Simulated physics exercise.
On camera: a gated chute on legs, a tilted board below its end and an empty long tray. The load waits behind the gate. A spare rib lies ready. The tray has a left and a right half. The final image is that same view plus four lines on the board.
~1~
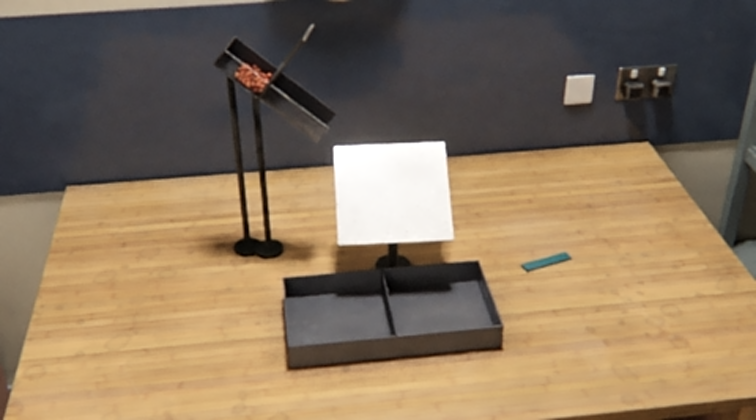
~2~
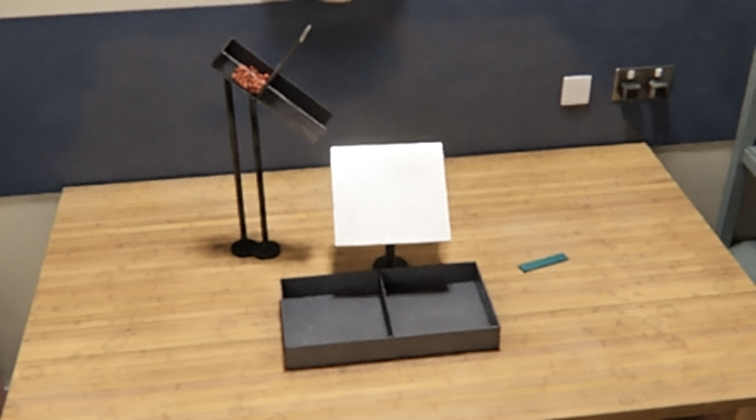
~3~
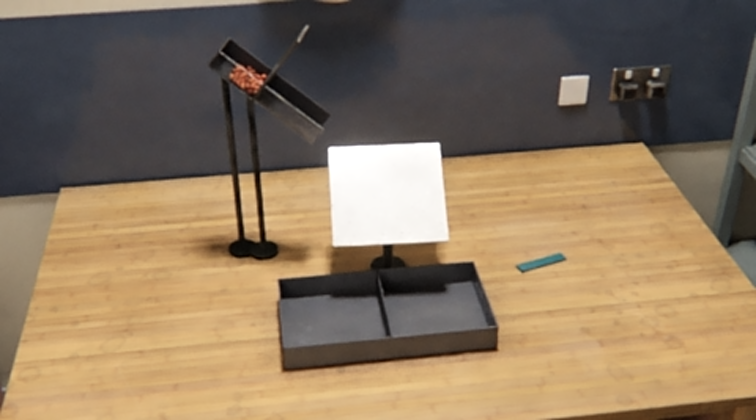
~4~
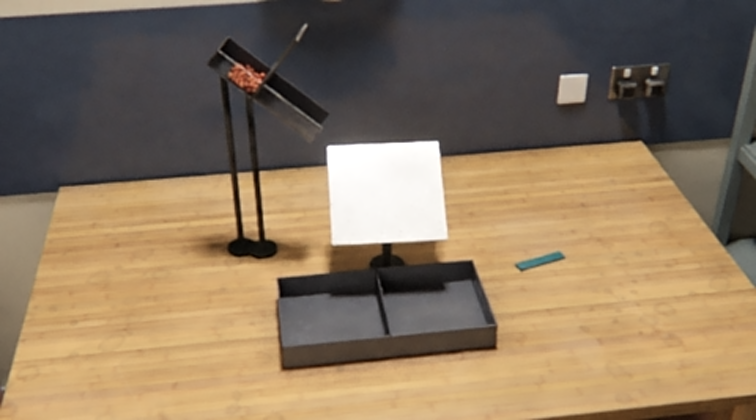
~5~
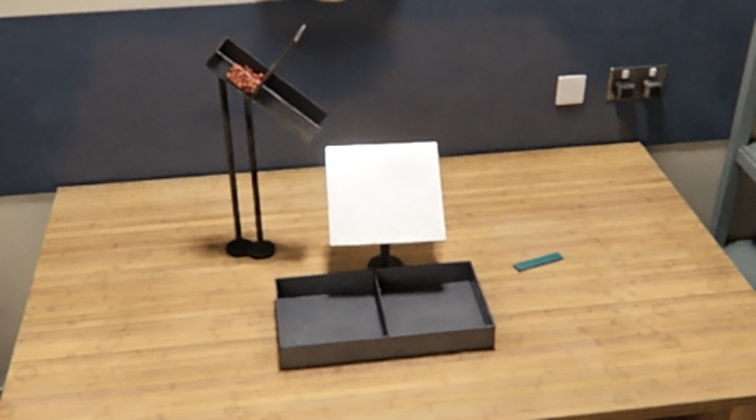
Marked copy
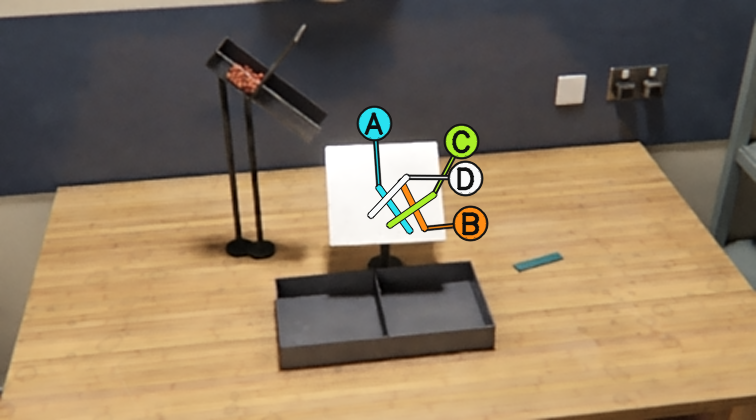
Reddish pellets resting behind a gate in a raised, sloping black chute above a tilted white board and empty two-part tray, nothing moving.
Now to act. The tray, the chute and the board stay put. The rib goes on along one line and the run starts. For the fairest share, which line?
I would pick line C.
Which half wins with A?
More lands on the right.
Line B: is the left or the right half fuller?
The right half.
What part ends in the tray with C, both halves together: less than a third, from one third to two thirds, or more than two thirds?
Line C gives more than two thirds.
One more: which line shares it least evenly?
Here it is line D.
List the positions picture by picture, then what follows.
In the first picture, load behind the gate at (255, 81), clay pellets; lip of the chute at (321, 135), sloping fairly steeply.
In the second picture, middle of the board at (390, 193), tilted fairly steeply; middle of its low edge at (393, 243); of its high edge at (386, 145).
In the third picture, front corners of the tray at (284, 348) and (498, 326); front end of its middle wall at (392, 337); gate still shut at (272, 73).
In the fourth picture, middle of the load at (248, 82); lip at (315, 135).
In the fifth picture, middle of the load at (247, 82); lip at (313, 135).
On the marked copy, line A from (379, 187) to (409, 230); line B from (401, 181) to (424, 228); line C from (433, 194) to (389, 225); line D from (406, 177) to (371, 215).
Choosing A, of what is caught, about a quarter in the left half, most in the right.
Choosing B, of what is caught, about a quarter in the left half, most in the right.
Choosing C, of what is caught, about a third in the left half, about two thirds in the right.
Choosing D, of what is caught, nearly all in the left half, a small part in the right.
